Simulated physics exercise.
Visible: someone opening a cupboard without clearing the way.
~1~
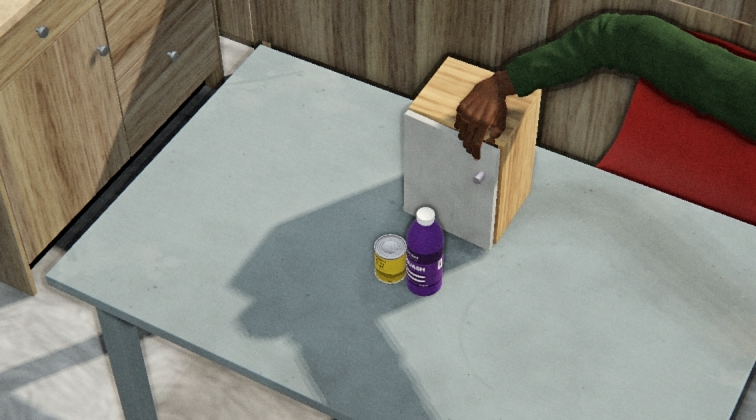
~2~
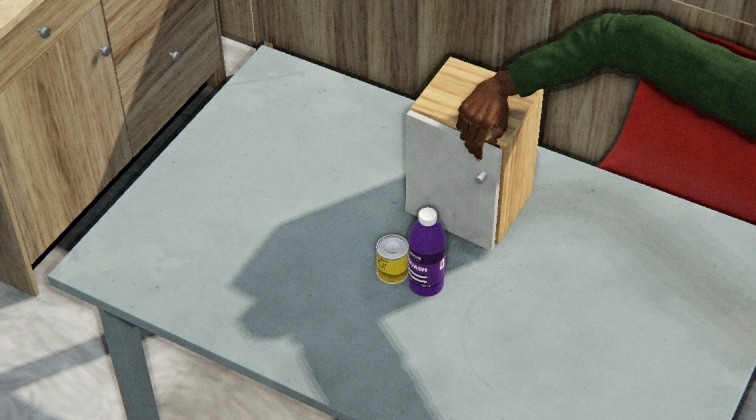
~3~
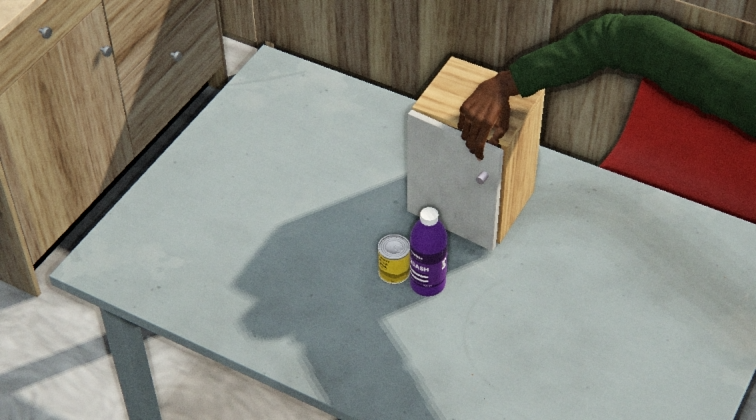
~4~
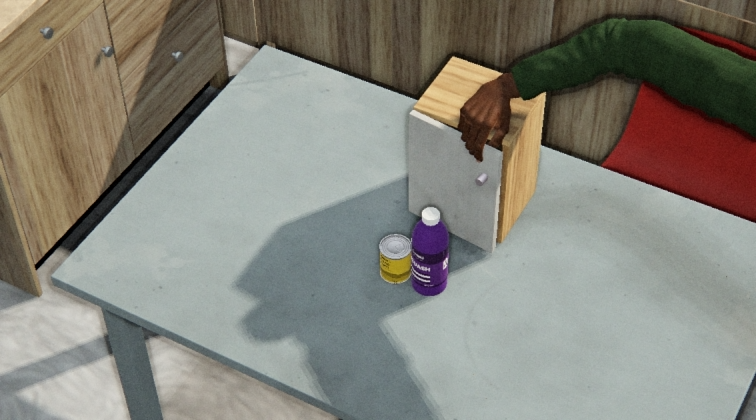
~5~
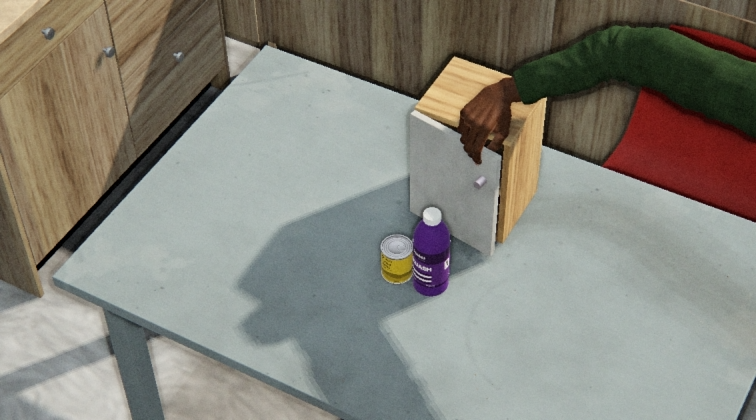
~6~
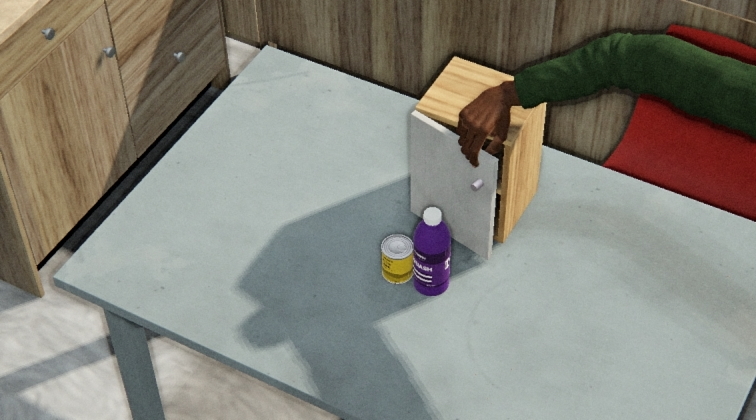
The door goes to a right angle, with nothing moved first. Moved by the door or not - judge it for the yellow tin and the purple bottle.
As I see it, the yellow tin is going to get jostled; the purple bottle is going to get jostled.
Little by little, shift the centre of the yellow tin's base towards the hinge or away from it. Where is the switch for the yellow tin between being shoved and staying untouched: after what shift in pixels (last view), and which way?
It takes a shift of 40 pixels in the downward direction.
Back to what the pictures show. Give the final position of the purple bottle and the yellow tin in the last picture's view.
About (358, 263), and the other about (357, 249).
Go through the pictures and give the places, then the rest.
The first frame shows door 4° open; yellow tin (391, 260); purple bottle (425, 249); door (447, 185).
The second frame shows door 4° open; purple bottle (427, 250); door (449, 186).
The third frame shows door 4° open; yellow tin (394, 260); door (450, 185).
The fourth frame shows door 7° open; purple bottle (430, 249); door (451, 186).
The fifth frame shows door 10° open; yellow tin (397, 260); door (450, 188).
The sixth frame shows door 13° open; yellow tin (398, 260); purple bottle (432, 249); door (449, 189).
Then, 0.96 s on from there, door 51° open; yellow tin displaced a little near (387, 258); purple bottle displaced about its own width near (410, 256).
Then, 1.34 s on from there, door 67° open; yellow tin displaced a little near (381, 255); purple bottle displaced about its own width near (383, 261).
In the end, the yellow tin gets knocked, near (357, 249); the purple bottle gets knocked, near (358, 263).
